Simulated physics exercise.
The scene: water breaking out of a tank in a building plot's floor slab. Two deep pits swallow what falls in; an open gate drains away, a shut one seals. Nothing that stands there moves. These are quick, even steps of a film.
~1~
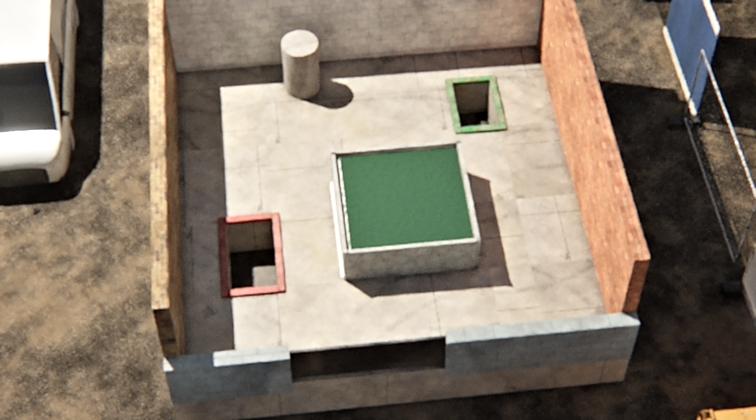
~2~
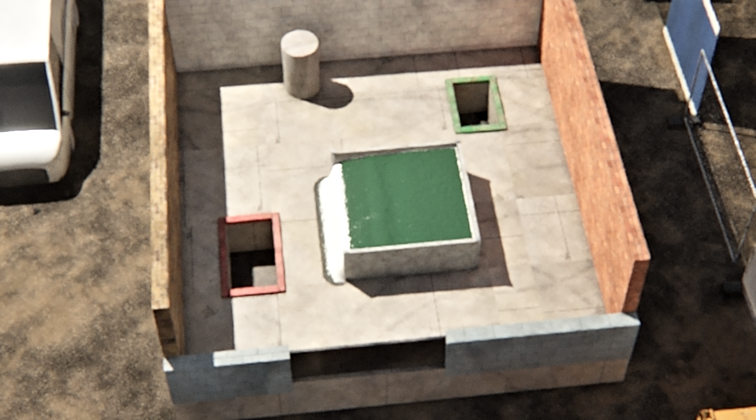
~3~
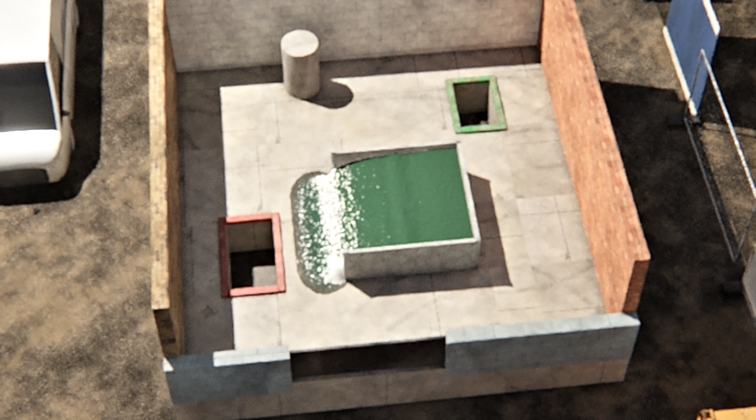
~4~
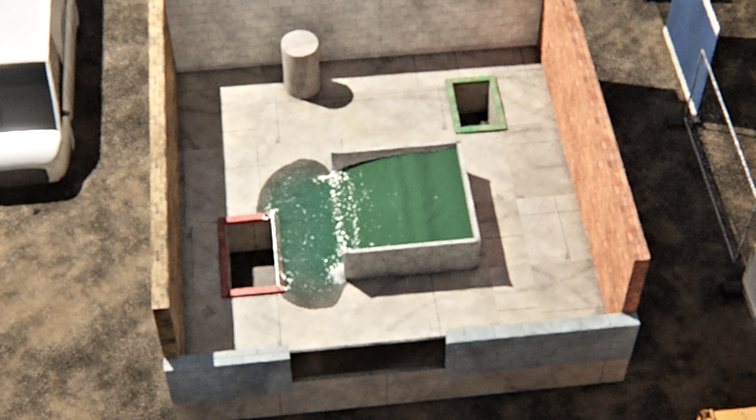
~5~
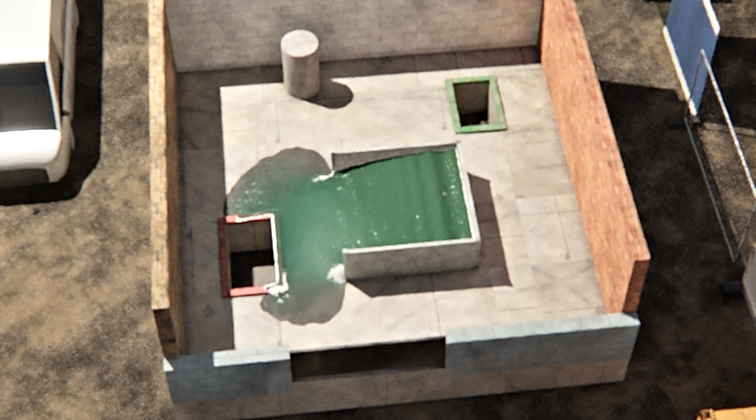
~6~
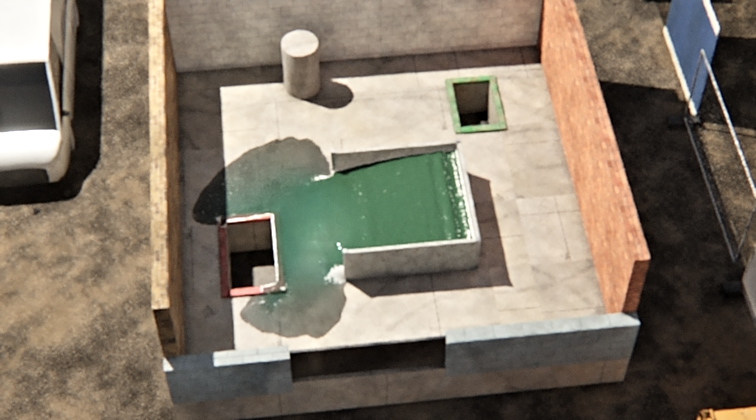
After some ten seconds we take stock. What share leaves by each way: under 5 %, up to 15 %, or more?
The gate takes less than 5 %; the red pit takes more than 15 %; the green pit takes less than 5 %.
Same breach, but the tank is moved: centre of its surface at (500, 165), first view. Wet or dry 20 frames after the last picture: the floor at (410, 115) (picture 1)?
At that place: Not flooded.
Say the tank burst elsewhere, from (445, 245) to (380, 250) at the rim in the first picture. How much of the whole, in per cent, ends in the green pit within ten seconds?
Parts in a hundred: Green 4.
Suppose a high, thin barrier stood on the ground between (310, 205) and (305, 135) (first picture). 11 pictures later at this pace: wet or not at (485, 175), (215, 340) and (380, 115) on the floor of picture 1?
As listed: Free of water, wet, awash.
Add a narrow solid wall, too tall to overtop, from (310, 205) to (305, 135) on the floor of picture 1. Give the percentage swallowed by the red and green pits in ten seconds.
Per cent: Red 45, green 0.
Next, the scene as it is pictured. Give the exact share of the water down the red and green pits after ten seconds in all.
Near 40 and 0 in a hundred.
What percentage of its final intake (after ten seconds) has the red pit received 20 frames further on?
About 85 per cent.
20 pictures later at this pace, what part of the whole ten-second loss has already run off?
About 85 per cent.
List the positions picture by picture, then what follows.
Still water in the water tank at (404, 198), in the first picture.
The front is at (342, 283), out from the gap at (341, 219), in the second picture.
Water pours out at (341, 221) and has run to (324, 290), in the third picture.
The front is at (299, 302), out from the gap at (341, 222), in the fourth picture.
The front is at (237, 189), out from the gap at (341, 222), in the fifth picture.
Water pours out at (341, 222) and has run to (199, 208), in the sixth picture.
A moment on, water covers 30 % of the floor; the gate 0 %, the red pit 15 %, the green pit 0 %.
Next, water covers 35 % of the floor; the gate 0 %, the red pit 26 %, the green pit 0 %.
Then, water covers 40 % of the floor; the gate 0 %, the red pit 34 %, the green pit 0 %.
Later, water covers 70 % of the floor; the gate 0 %, the red pit 39 %, the green pit 0 %.
In the end, water covers 90 % of the floor; the gate 0 %, the red pit 40 %, the green pit 1 %.
